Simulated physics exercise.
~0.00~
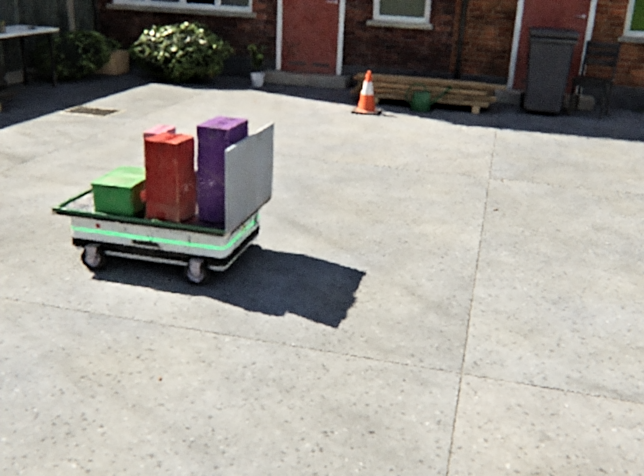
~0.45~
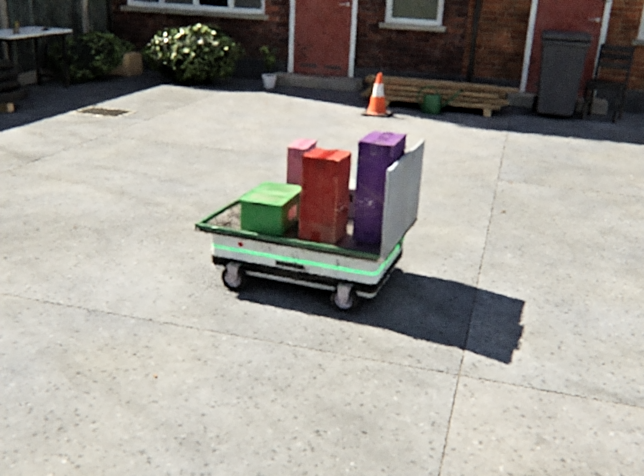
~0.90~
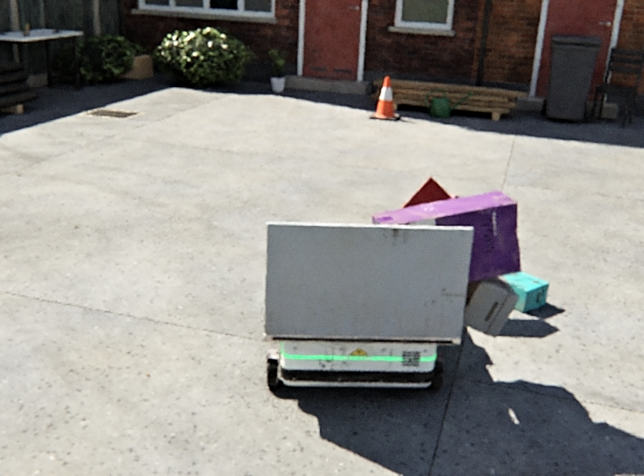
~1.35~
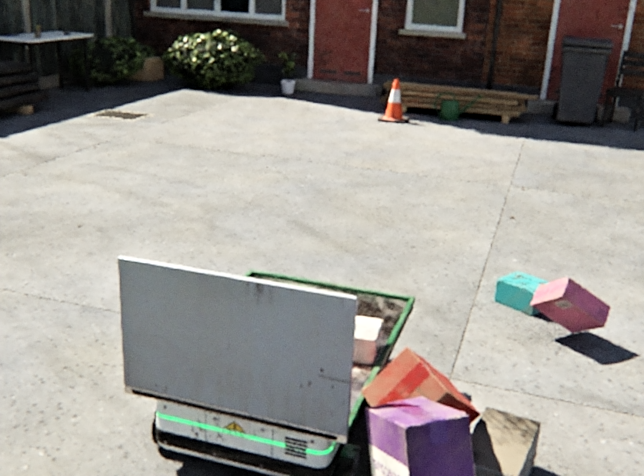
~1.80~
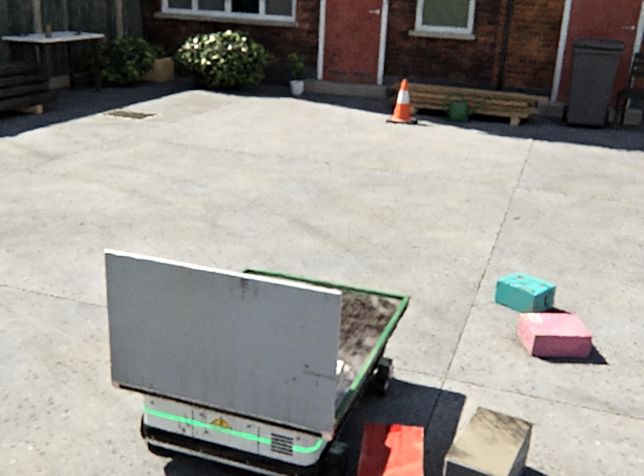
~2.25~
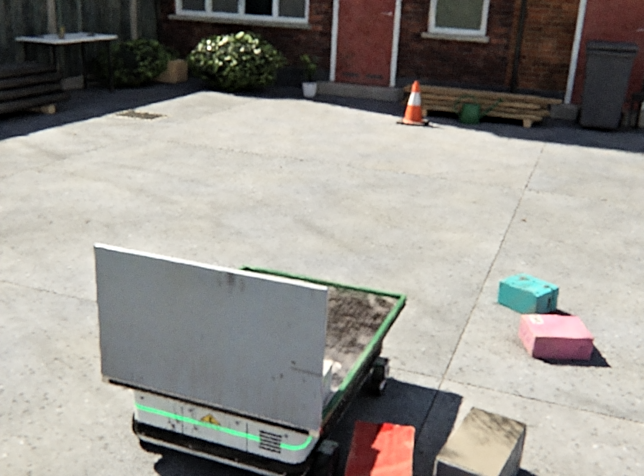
A low robot cart with a green-edged deck and a tall grey board at its front rolls rightward across a sunlit concrete yard, seen from slightly above, with brick walls, red doors and a traffic cone behind. It carries a green box, a tall red box, a taller purple box and a pink box. The cart swings round towards the viewer, and the load tips and spills off to the right. Turquoise, pink, red, purple and grey items tumble onto the ground. The cart ends at lower left, with turquoise, pink, red and greyish boxes lying to its right.
